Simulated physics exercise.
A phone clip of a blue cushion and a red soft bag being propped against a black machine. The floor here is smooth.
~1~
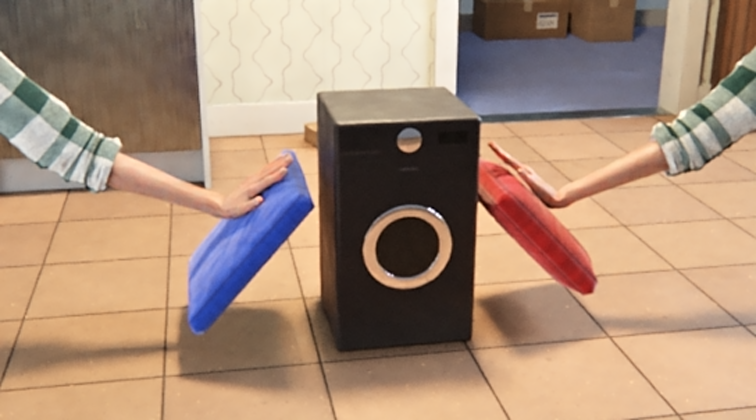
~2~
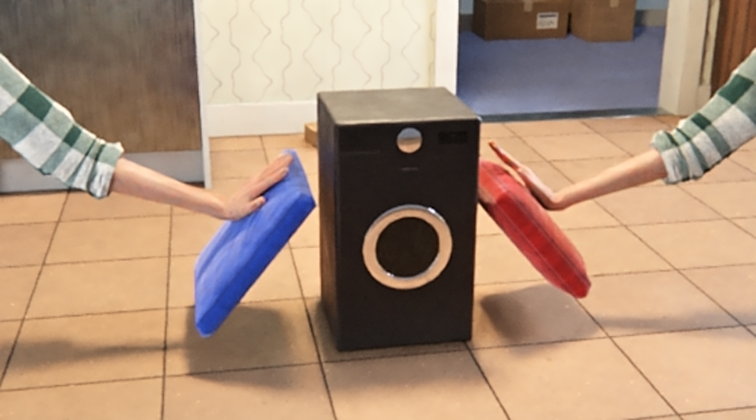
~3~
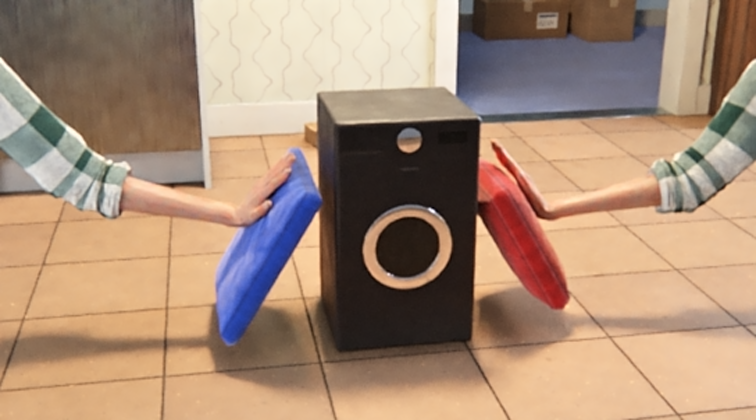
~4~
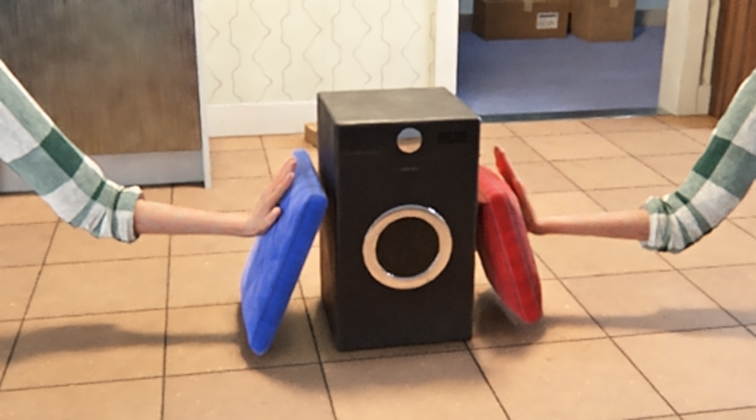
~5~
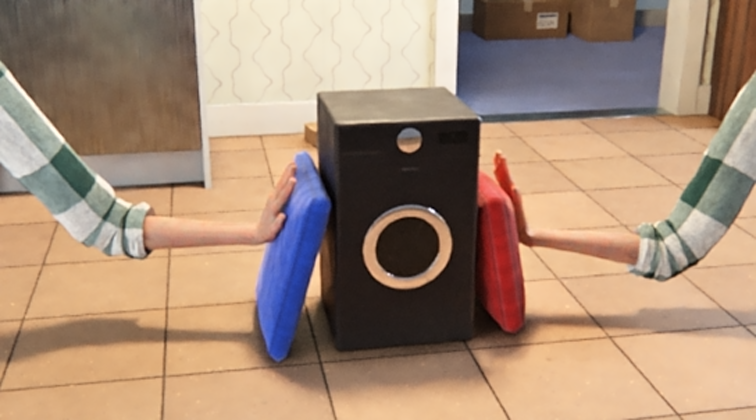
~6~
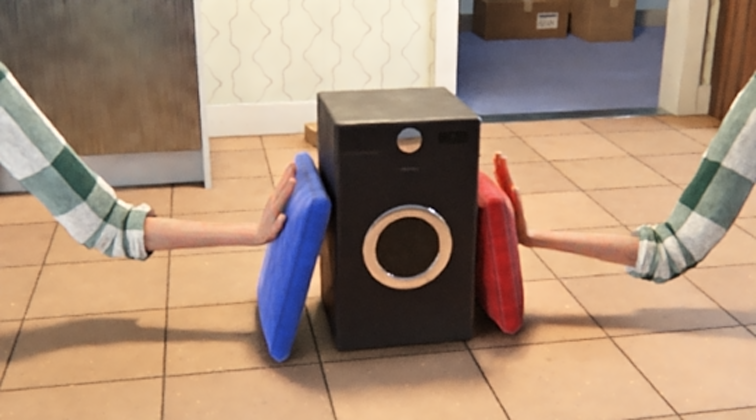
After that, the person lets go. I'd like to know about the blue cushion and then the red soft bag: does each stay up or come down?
I'd say the blue cushion stays up, the red soft bag stays up.
Then, 0.42 s later than the last view, cushion against the side near (293, 252); soft bag against the side near (488, 246).
Then, 1.06 s later than the last view, cushion against the side near (293, 252); soft bag against the side near (487, 246).
Finally, cushion against the side near (293, 252); soft bag against the side near (487, 246). The blue cushion remains propped up and the red soft bag keeps leaning.
